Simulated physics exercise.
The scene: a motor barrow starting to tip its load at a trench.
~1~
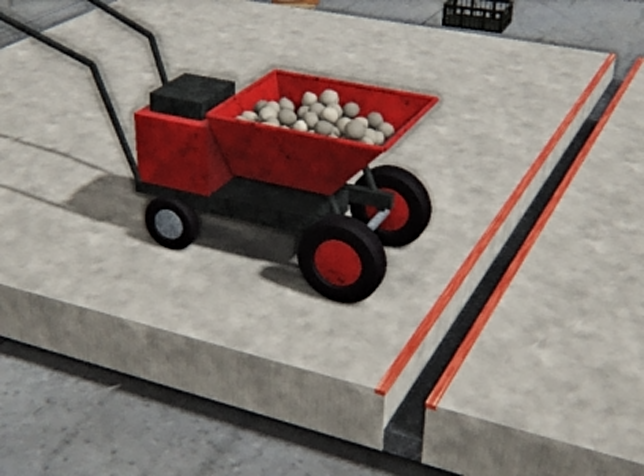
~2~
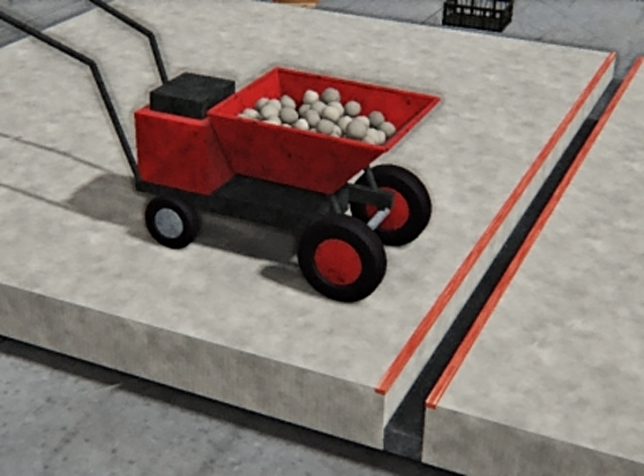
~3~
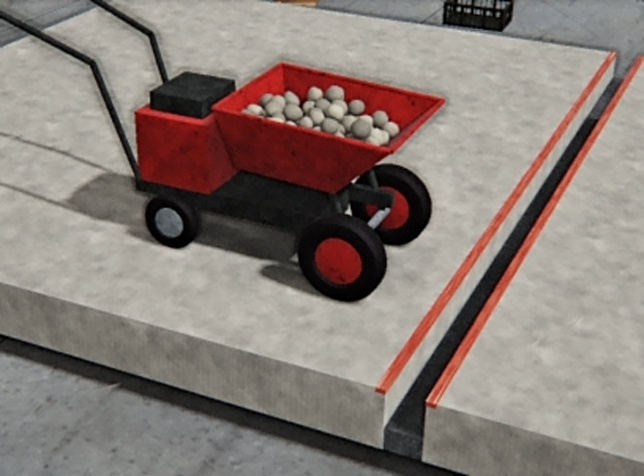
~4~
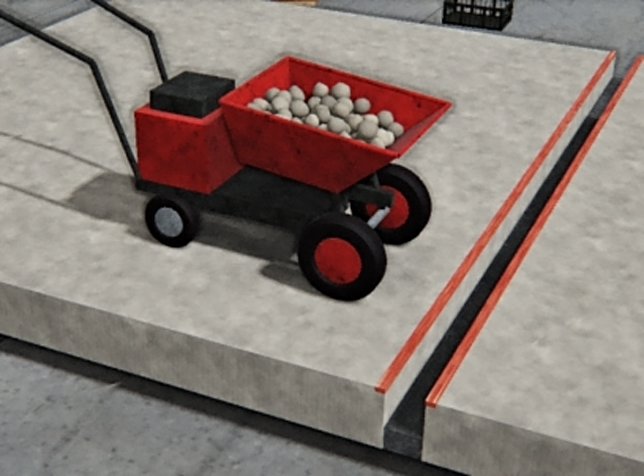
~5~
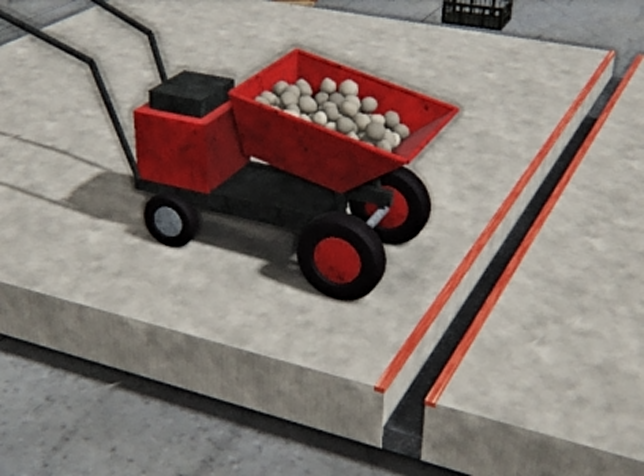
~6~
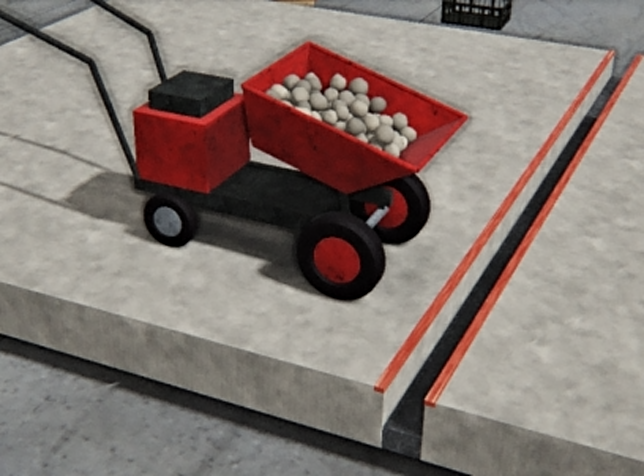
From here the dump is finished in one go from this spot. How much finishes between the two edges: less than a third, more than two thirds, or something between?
It catches under a third.
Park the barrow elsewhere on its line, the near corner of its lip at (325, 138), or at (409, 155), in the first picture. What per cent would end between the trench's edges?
About 60 and 0 per cent.
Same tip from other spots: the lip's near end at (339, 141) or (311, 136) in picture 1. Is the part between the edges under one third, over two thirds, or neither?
In turn: Between a third and two thirds; between a third and two thirds.
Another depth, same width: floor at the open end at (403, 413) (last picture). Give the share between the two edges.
Some 0 per cent.
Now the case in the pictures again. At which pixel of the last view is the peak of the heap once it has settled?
Close to (535, 276).
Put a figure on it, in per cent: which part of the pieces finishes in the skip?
Roughly 0 in a hundred.
Just after the last frame, skip tipped steeply; every one in the skip.
A moment on, skip tipped steeply; the larger part in the skip; about a tenth beyond it; just a few falling.
Further on, skip tipped right over; about a tenth in the skip; almost all beyond it.
When it is over, skip tipped right over; about a tenth in or heaped over the trench; almost all beyond it.
